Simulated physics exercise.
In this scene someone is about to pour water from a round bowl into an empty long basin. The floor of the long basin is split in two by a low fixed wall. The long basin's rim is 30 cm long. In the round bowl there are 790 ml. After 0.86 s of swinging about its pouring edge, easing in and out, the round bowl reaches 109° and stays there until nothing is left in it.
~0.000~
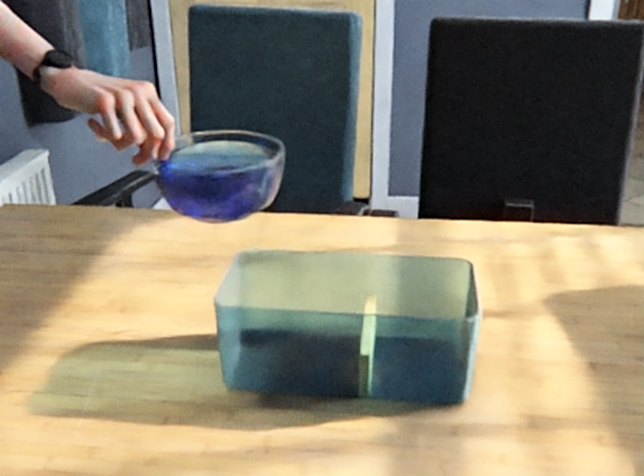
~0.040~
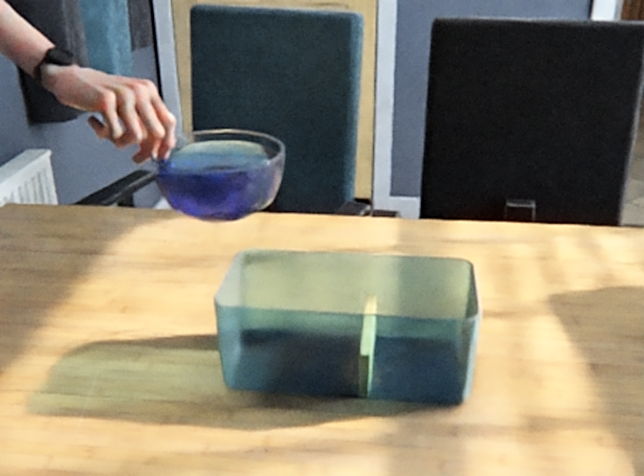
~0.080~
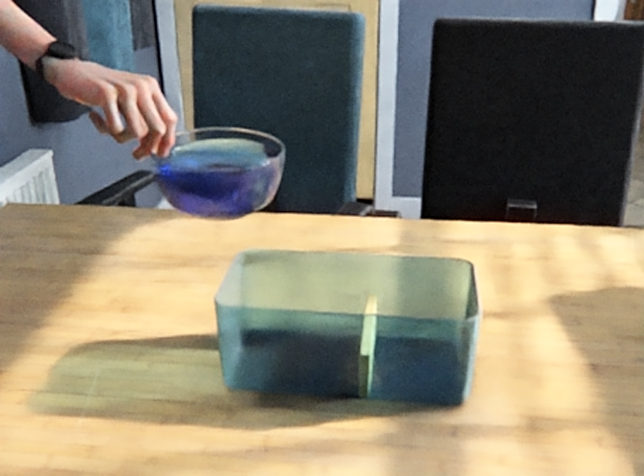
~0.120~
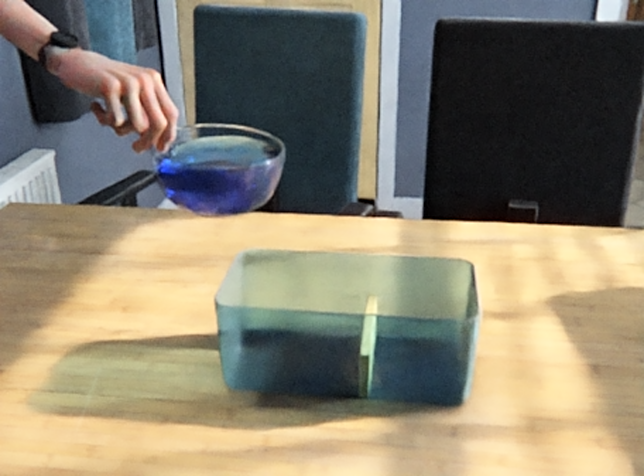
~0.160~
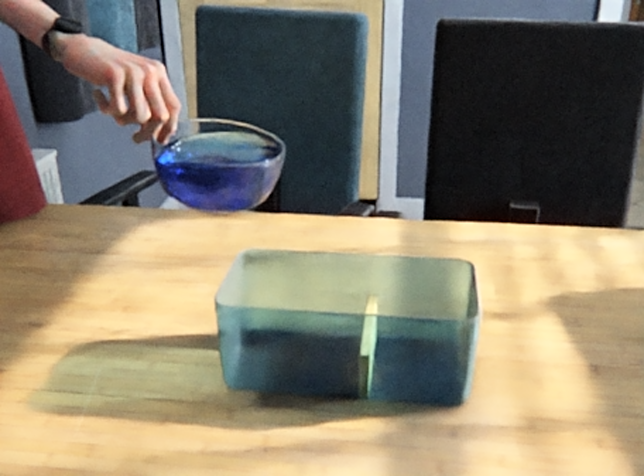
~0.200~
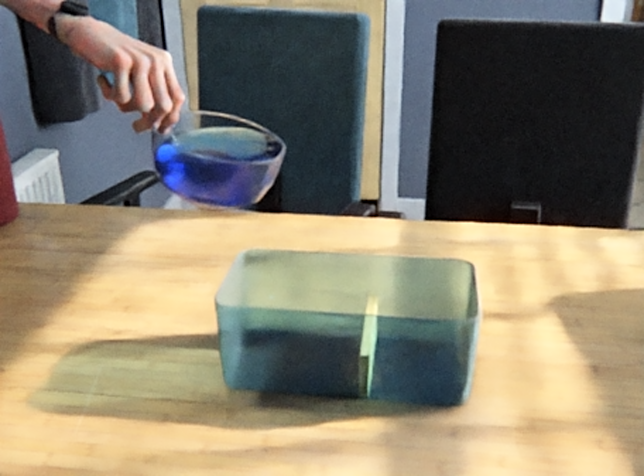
A glass bowl of blue liquid, held at its left rim by a hand, slowly tilted rightward as its left side rose, above and behind a clear rectangular container standing still on a wooden table.
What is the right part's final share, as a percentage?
About 73 per cent.
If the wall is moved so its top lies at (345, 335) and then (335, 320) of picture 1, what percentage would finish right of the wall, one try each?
First 80, then 90 per cent.
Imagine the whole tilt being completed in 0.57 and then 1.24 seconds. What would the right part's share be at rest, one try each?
Result: 60 per cent, then 75 per cent.
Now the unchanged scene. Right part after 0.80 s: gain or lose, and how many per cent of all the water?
There is a rise of about 3.
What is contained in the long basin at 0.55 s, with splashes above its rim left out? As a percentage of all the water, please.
Roughly 7 percent of it.
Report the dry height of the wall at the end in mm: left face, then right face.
For the left, around 52 mm; for the right, around 26 mm.
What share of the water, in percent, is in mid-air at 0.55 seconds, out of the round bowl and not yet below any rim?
Estimate: About 48 % of all of it.
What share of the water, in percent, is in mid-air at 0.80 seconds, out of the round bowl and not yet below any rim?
Airborne fraction: Approx. 20 %.
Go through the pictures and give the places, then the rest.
It leans 0°; its right rim is at (282, 154); the water meets the walls at (160, 157) and (281, 161); the long basin's rim runs from (226, 276) to (477, 289); the wall's top is at (368, 323), in the first picture.
It leans 1°; its right rim is at (282, 154); the water meets the walls at (160, 156) and (282, 160), in the second picture.
It leans 2°; its right rim is at (282, 154); the water meets the walls at (160, 154) and (282, 158), in the third picture.
It leans 5°; its right rim is at (283, 154); the water meets the walls at (161, 151) and (282, 155), in the fourth picture.
It leans 9°; its right rim is at (283, 154); the water meets the walls at (161, 147) and (282, 151), in the fifth picture.
It leans 14°; its right rim is at (283, 155); the water meets the walls at (161, 141) and (283, 150); 1 per cent is over the edge, in the sixth picture.
By 0.55 s the tilt is 77° and 46 per cent is still to pour, 7 is left of the wall and 0 right of it.
By 0.80 s the tilt is 108° and 1 per cent is still to pour, 9 is left of the wall and 70 right of it.
By 1.07 s the tilt is 109° and 0 per cent is still to pour, 24 is left of the wall and 73 right of it.
By 1.36 s the tilt is 109° and 0 per cent is still to pour, 25 is left of the wall and 73 right of it.
At rest 25 per cent lies left of the wall, 73 right of it and 2 outside.
